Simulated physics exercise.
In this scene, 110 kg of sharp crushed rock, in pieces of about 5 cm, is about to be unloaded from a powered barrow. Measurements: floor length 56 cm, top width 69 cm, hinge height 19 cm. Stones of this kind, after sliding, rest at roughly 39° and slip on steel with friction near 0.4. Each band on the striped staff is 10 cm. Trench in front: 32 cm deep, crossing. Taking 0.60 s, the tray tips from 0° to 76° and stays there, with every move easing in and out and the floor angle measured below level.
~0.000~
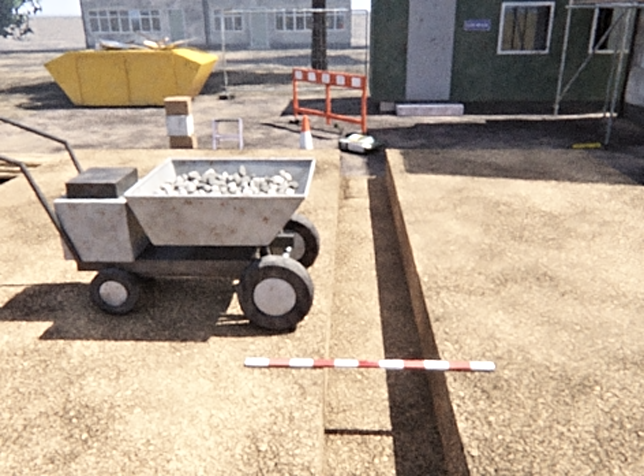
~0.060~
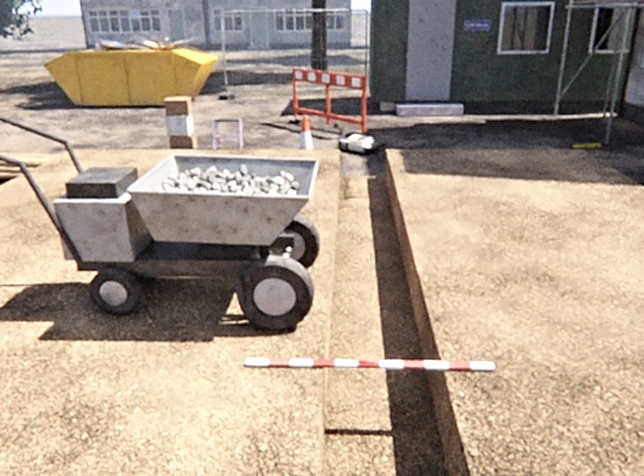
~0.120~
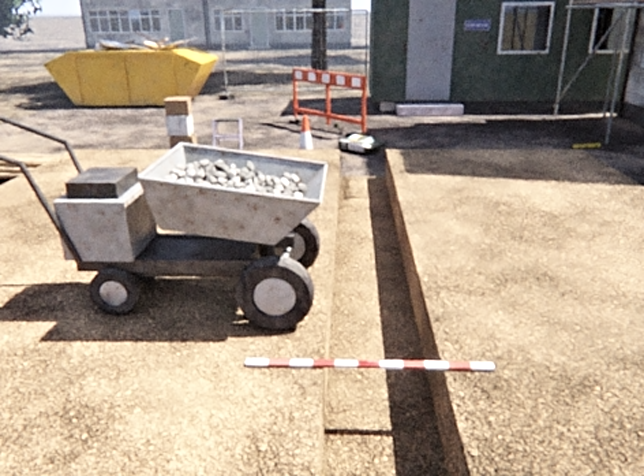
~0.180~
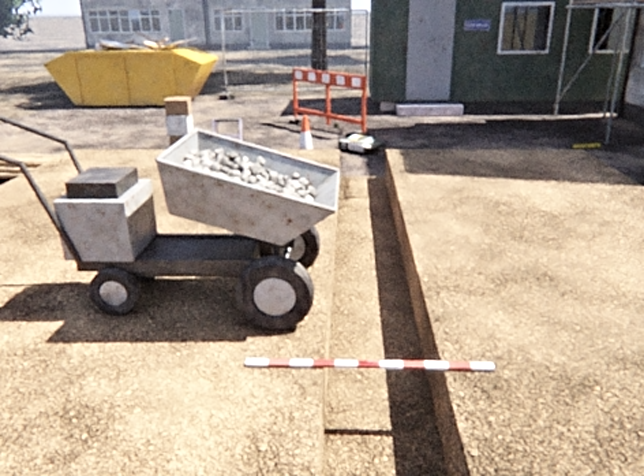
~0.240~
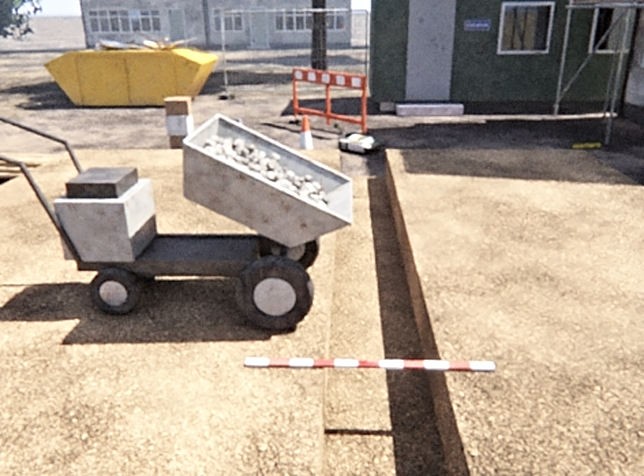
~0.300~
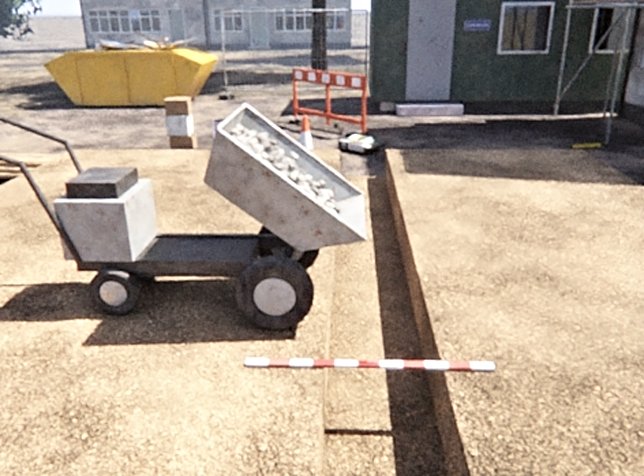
Grey tray of pale stones on a powered barrow tilting steeply down to the right beside a trench, wheels staying still.
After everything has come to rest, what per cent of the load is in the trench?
I would say 60 percent.
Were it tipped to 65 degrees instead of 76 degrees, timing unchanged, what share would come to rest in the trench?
Share in trench: Approx. 40%.
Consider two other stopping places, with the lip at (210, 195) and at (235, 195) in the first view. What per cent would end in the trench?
Some 85 and some 100 per cent, in that order.
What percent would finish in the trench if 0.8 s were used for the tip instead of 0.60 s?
I'd put it at some 75 in a hundred.
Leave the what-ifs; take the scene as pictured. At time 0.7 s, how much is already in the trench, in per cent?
Close to 25 per cent at that time.
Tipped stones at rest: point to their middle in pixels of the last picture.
(418, 331).
After 0.4 s the floor is at 64°; 100 % in the tray; the foremost stones are at (366, 255).
After 0.7 s the floor is at 76°; 64 % in the tray, 25 % in the trench, 11 % past the trench; the foremost stones are at (452, 302).
After 1.0 s the floor is at 76°; 10 % in the tray, 49 % in the trench, 41 % past the trench; the foremost stones are at (588, 297).
After 3.0 s the floor is at 76°; 0 % in the tray, 60 % in the trench, 40 % past the trench; the foremost stones are past the picture's edge.
